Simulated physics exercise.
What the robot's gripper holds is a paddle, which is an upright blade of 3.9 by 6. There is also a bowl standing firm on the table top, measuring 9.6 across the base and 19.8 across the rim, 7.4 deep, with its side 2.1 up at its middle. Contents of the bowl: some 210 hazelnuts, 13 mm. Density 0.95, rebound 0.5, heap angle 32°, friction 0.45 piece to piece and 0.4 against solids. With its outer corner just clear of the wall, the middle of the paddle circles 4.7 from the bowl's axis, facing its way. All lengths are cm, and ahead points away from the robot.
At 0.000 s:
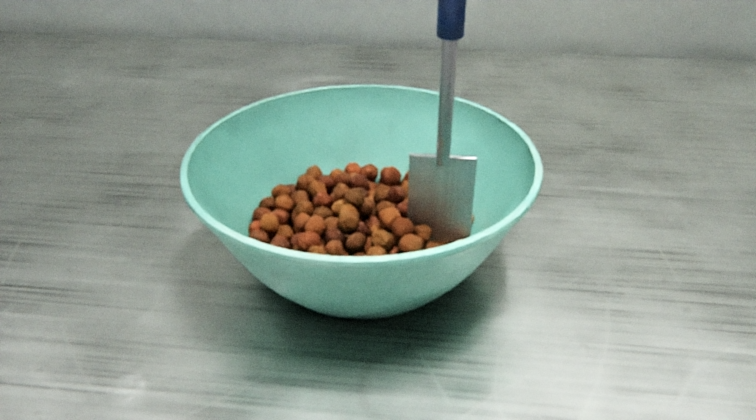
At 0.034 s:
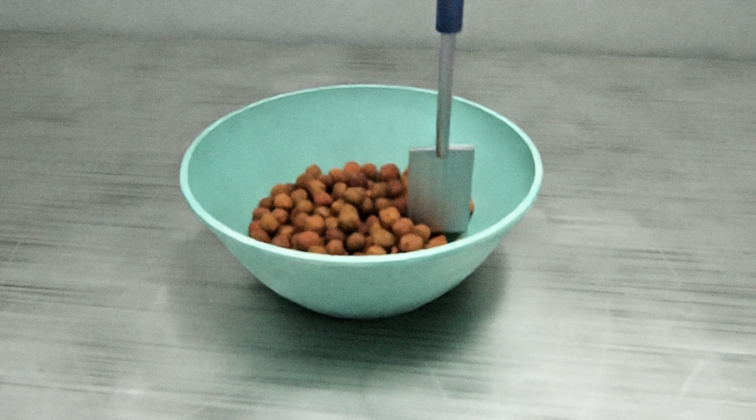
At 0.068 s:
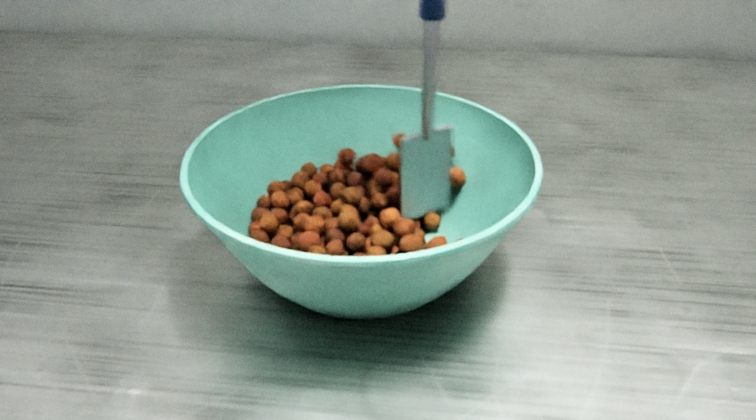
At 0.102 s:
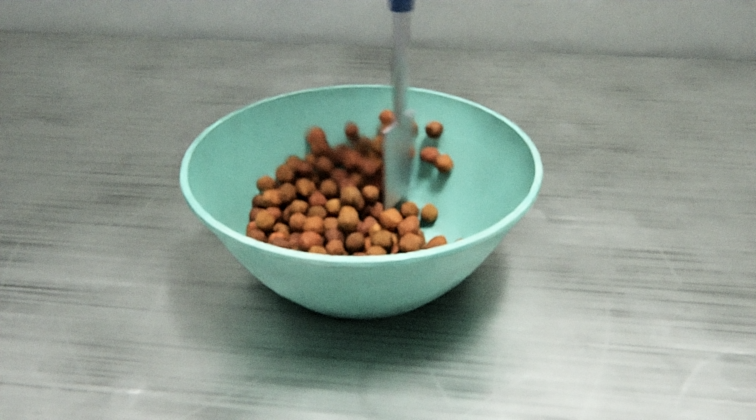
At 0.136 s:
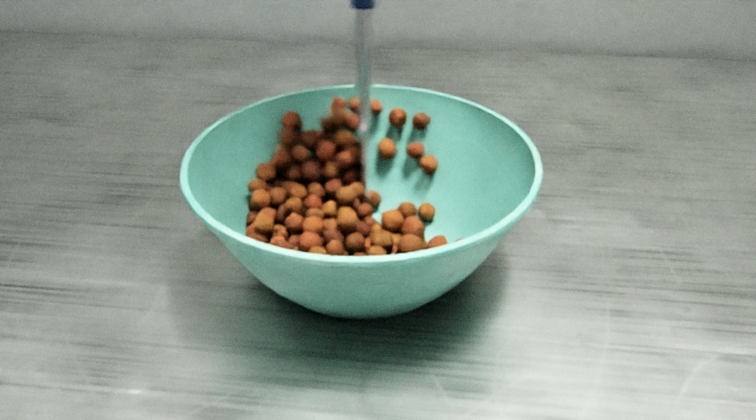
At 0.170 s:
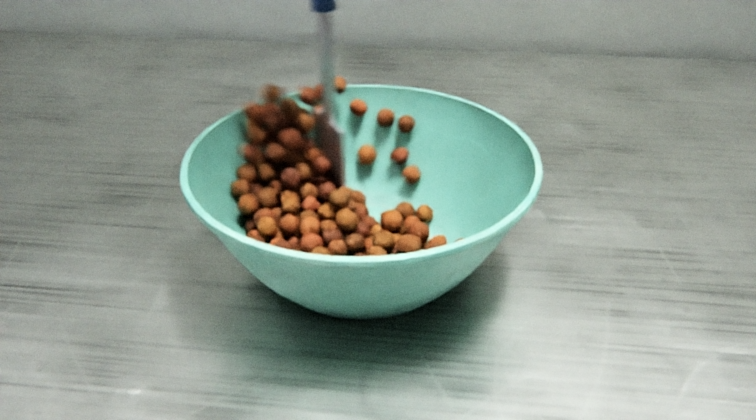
A metal paddle with a blue handle sweeps through a heap of hazelnuts, starting at the right of the bowl and curving around the far side towards the left, pushing nuts up the wall and leaving some scattered behind it. The pale turquoise bowl stays still at the centre, with brown nuts inside. A steady, raised view shows the streaky grey table top and a plain pale background.
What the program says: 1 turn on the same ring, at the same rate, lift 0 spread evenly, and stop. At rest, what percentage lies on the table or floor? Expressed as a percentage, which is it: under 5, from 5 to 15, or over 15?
The percentage is from 5 to 15.
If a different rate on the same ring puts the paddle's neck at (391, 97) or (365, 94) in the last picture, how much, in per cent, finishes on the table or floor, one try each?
Well, about 0 percent the first time and about 0 percent the second.
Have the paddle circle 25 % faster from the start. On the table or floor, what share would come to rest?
My guess is about 15 per cent.
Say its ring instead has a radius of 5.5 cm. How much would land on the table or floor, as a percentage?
It would be close to 10 per cent then.
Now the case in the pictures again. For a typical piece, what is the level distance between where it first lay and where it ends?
Roughly 8 cm, measured level.
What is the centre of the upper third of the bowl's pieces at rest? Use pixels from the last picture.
Somewhere close to (420, 189).
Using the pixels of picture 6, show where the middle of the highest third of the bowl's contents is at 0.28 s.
About (263, 219) in the last picture.
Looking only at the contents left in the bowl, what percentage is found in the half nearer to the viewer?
Estimate: Some 40 %.
After 0.28 s, 212° round, highest piece 11 above the table; 201 in the bowl, 8 in flight or on the tool.
After 0.38 s, 300° round, highest piece 9 above the table; 193 in the bowl, 9 on the table or floor, 7 in flight or on the tool.
After 0.63 s, 0° round, highest piece 7 above the table; 188 in the bowl, 21 on the table or floor.
After 1.33 s, 0° round, highest piece 6 above the table; 188 in the bowl, 21 on the table or floor.
In the end, 188 in the bowl, 21 on the table or floor. That is 10 % on the table or floor.
